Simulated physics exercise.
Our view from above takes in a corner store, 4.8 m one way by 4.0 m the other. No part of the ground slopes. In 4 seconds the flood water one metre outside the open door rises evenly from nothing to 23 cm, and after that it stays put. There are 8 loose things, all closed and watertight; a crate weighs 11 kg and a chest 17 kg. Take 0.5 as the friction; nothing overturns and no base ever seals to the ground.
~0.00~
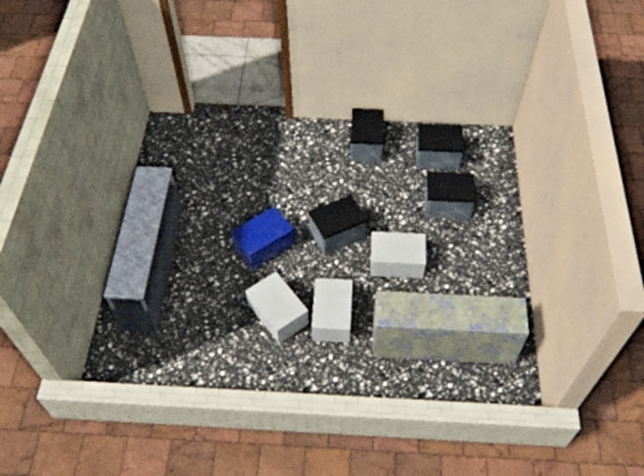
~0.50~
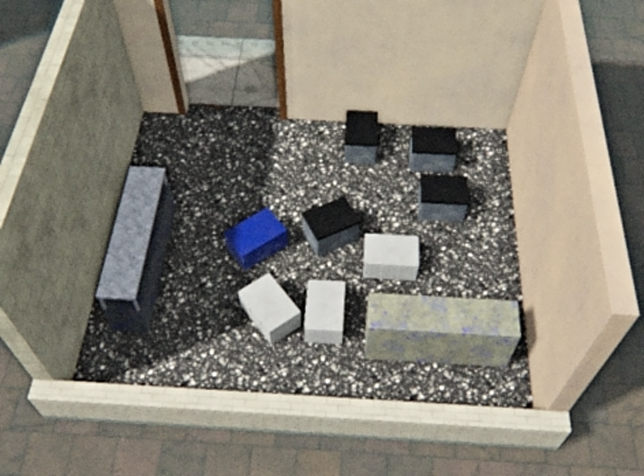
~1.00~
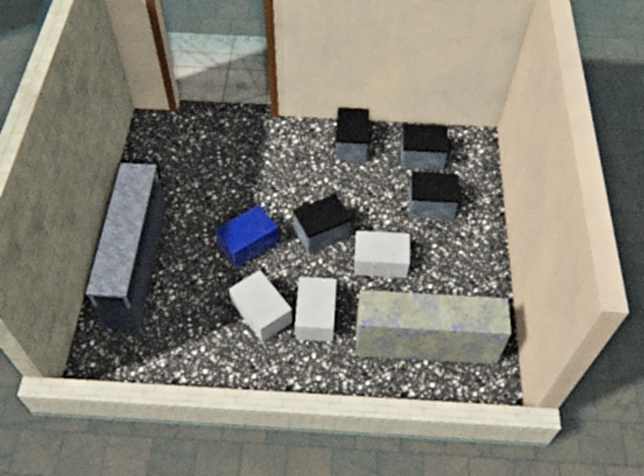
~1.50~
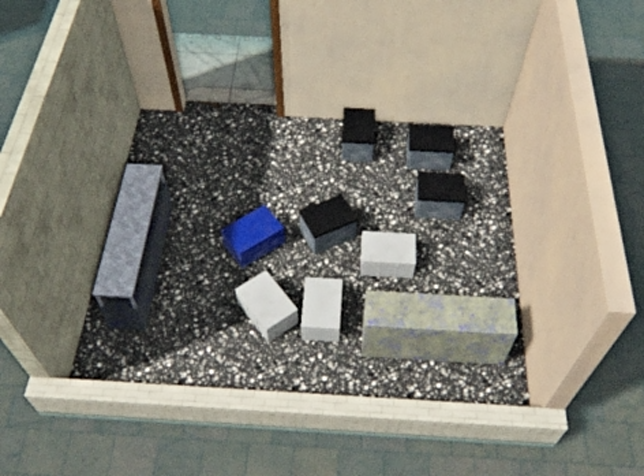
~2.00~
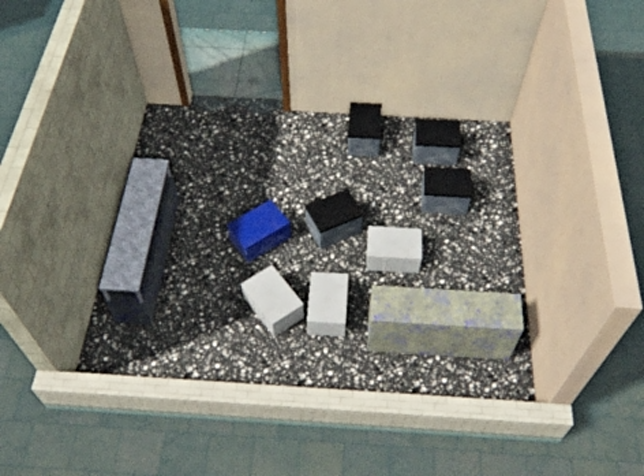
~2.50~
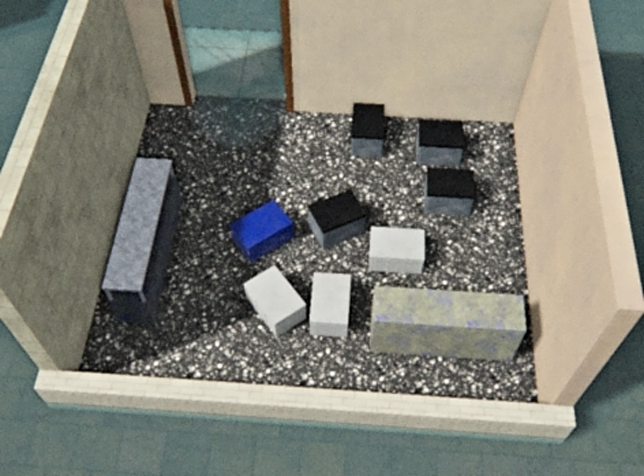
In a small walled room seen from above, the boxes and long blocks stayed where they were on the speckled floor while the brick ground outside turned bluish-green and water crept in at the doorway.
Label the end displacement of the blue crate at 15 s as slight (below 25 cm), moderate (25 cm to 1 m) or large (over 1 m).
Large.
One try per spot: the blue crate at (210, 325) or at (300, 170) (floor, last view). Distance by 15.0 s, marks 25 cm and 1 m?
At the first spot it winds up well off, and at the second it edges a bit.
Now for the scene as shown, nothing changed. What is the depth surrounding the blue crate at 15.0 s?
I'd say around 17 cm.
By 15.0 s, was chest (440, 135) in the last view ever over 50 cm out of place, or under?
Not that far.
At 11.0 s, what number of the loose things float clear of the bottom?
At that moment 3.
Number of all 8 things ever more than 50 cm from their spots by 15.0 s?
I count 7 of them.
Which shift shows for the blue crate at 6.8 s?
It has shifted about 100 cm.
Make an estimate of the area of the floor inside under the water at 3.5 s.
I'd put it close to 3.0 m2.
After 3.5 s the blue crate is near (261, 224), 0.0 m from its start, aground; 0 afloat.
After 6.8 s the blue crate is near (287, 295), 1.0 m from its start, afloat; 2 afloat.
After 11.0 s the blue crate is near (316, 336), 1.6 m from its start, afloat; 3 afloat.
After 15.0 s the blue crate is near (431, 363), 2.5 m from its start, afloat; 8 afloat.
